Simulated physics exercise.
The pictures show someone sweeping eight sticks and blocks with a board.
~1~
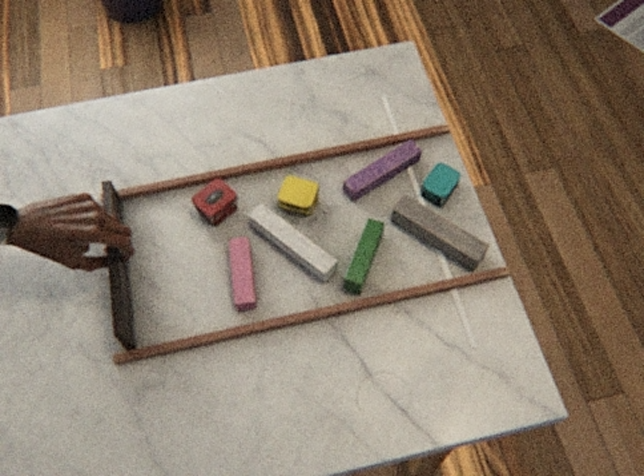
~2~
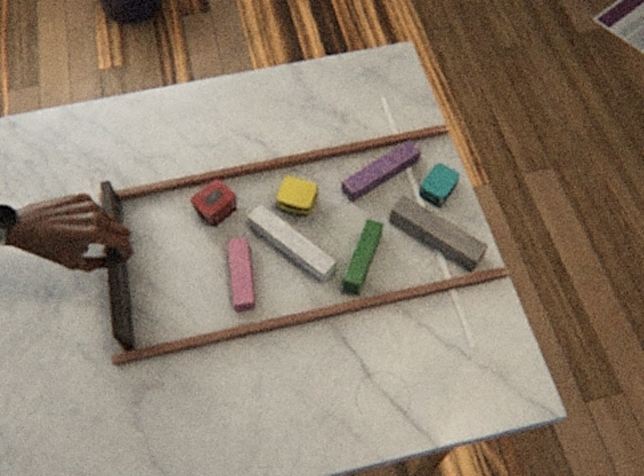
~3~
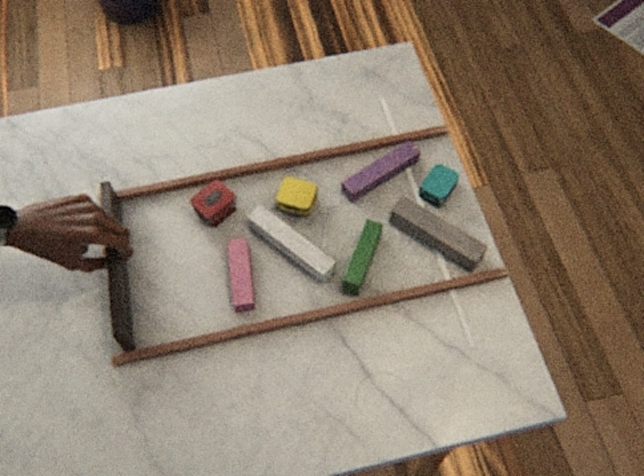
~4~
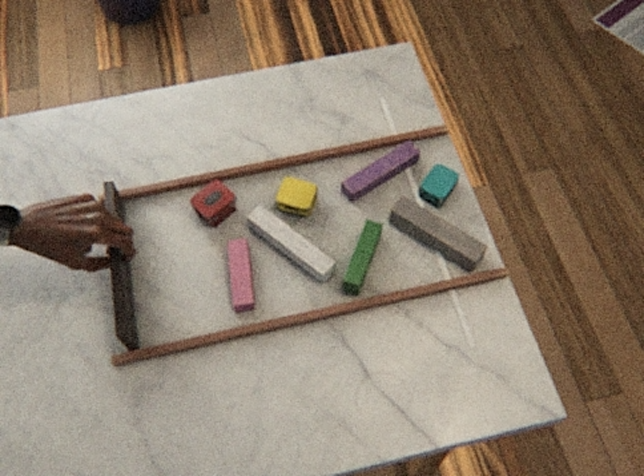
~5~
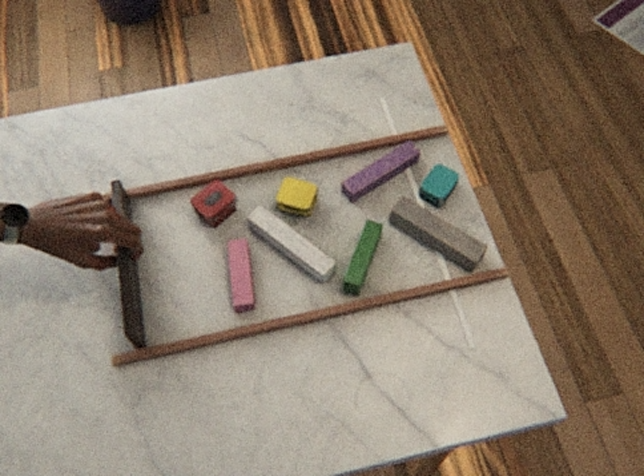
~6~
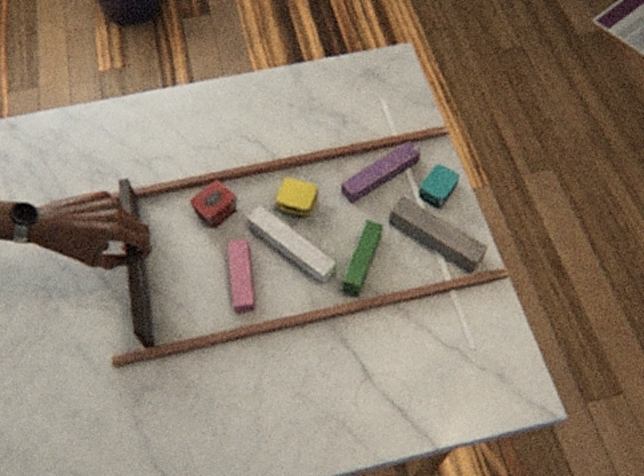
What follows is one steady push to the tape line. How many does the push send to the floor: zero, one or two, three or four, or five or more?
As it turns out, the number that fall off is three or four.
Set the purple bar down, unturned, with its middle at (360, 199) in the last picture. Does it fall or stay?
The purple bar drops off.
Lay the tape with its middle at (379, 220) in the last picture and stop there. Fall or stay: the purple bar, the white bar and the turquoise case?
The purple bar comes down; the white bar survives; the turquoise case stays on.
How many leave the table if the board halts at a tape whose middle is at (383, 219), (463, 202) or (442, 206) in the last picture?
It would be 1, 7 and 5.
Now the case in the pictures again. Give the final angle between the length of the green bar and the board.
Near 0 degrees.
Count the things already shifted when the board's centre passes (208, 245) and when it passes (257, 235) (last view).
The counts are 1 and 4.
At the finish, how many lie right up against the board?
2 of them.
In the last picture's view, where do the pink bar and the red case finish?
First (442, 231), then (424, 158).
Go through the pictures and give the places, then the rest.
In the first picture, turquoise case (441, 185); grey bar (438, 232); purple bar (383, 170); board (118, 263); tape (424, 209).
In the second picture, grey bar (437, 232); pink bar (242, 274).
In the third picture, purple bar (381, 171); green bar (363, 257).
In the fourth picture, turquoise case (439, 186); red case (214, 204).
In the fifth picture, grey bar (437, 233); white bar (291, 243).
In the sixth picture, turquoise case (439, 186); grey bar (437, 234); purple bar (381, 172); board (136, 260); tape (423, 210).
Soon after, none off yet; turquoise case at rest near (439, 186); grey bar at rest near (437, 234); purple bar at rest near (381, 172).
Then, none off yet; turquoise case at rest near (439, 186); grey bar at rest near (437, 234); purple bar moved a little near (406, 159).
Further on, none off yet; turquoise case moved about its own width near (461, 180); grey bar moved a little near (458, 222); purple bar moved about its own width near (466, 140).
At rest, the number that fall off is three or four; fallen, purple bar, grey bar and turquoise case.
